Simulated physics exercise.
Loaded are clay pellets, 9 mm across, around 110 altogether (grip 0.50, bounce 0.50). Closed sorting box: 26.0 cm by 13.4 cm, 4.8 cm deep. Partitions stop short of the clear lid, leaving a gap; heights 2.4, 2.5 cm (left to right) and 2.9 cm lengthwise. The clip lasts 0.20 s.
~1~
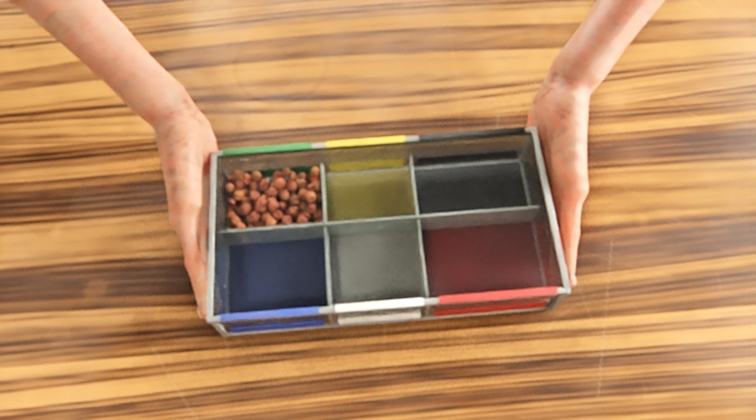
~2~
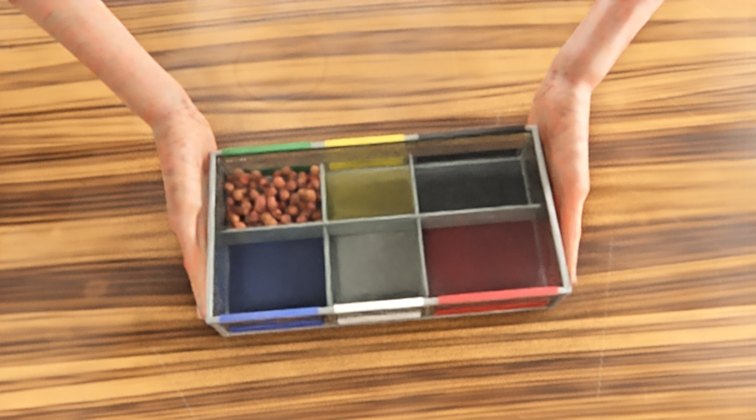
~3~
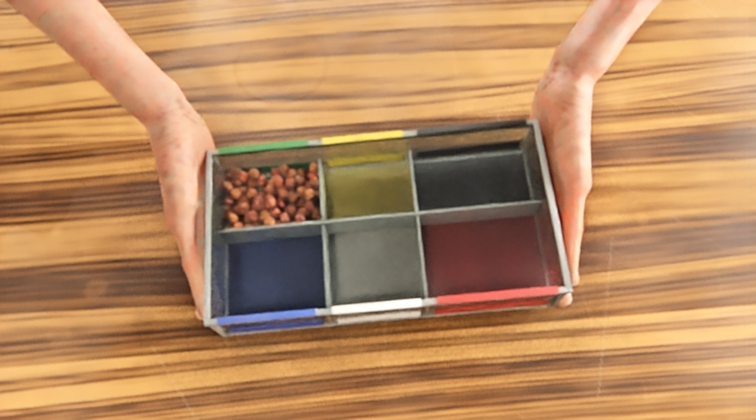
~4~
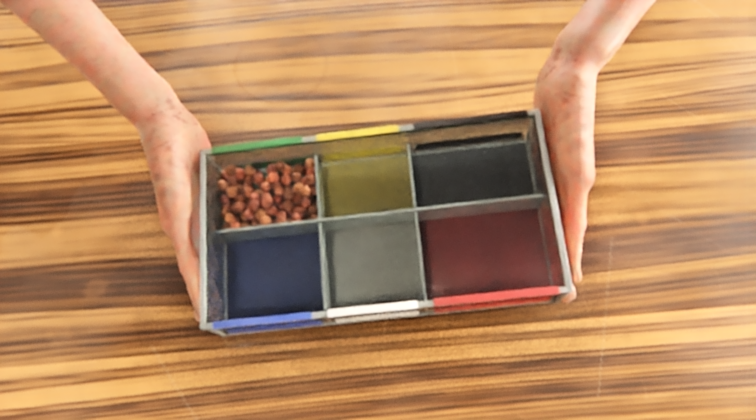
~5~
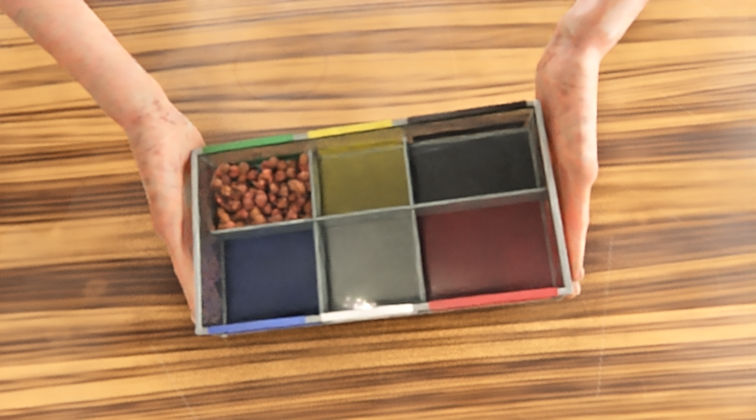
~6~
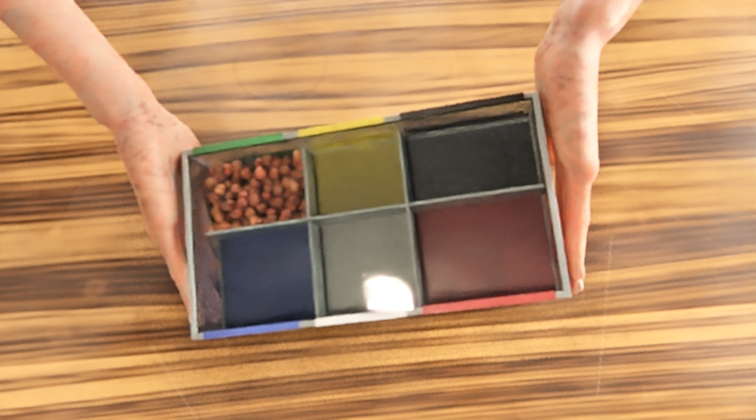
We see two hands holding a clear-lidded sorting box with six coloured compartments above a striped wooden surface, then gradually tilting it so the left front corner is lowest, while the reddish-brown pellets remain in the green-marked back-left compartment.
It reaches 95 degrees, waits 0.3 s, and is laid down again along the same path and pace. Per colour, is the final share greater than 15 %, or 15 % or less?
Red: 15 % or less, blue: Greater than 15 %, green: Greater than 15 %, yellow: 15 % or less, white: 15 % or less, black: 15 % or less.
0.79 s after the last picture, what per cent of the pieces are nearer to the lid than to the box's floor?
Estimate: Near 50 per cent.
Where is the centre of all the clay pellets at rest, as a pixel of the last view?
Estimated resting centre: Around (248, 225).
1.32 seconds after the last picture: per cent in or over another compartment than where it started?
Estimate: Roughly 30 in a hundred.
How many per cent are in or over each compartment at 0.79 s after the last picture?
It splits as red 0, blue 25, green 75, yellow 0, white 0 and black 0 percent.
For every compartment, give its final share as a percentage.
Red: 0 %, blue: 35 %, green: 65 %, yellow: 0 %, white: 0 %, black: 0 %.
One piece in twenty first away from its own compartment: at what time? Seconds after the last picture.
Note: T close to 0.55 s.
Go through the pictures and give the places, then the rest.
Box tilt 0 degrees, front corners at (213, 317) and (564, 289); green 100 %, in the first frame.
Box tilt 1 degrees, front corners at (212, 318) and (564, 288), in the second frame.
Box tilt 3 degrees, front corners at (210, 320) and (565, 287), lowest corner left front, in the third frame.
Box tilt 8 degrees, front corners at (206, 324) and (566, 287), lowest corner left front, in the fourth frame.
Box tilt 13 degrees, front corners at (202, 329) and (565, 288), lowest corner left front, in the fifth frame.
Box tilt 18 degrees, front corners at (198, 334) and (564, 291), lowest corner left front; green 100 %, in the sixth frame.
Then, 0.79 s after the last picture, tilt 95 degrees; blue 25 %, green 75 %.
Then, 1.32 s after the last picture, tilt 51 degrees; blue 30 %, green 70 %.
Then, 1.91 s after the last picture, tilt 0 degrees; blue 35 %, green 65 %.
In the end, red 0 %, blue 35 %, green 65 %, yellow 0 %, white 0 %, black 0 %.
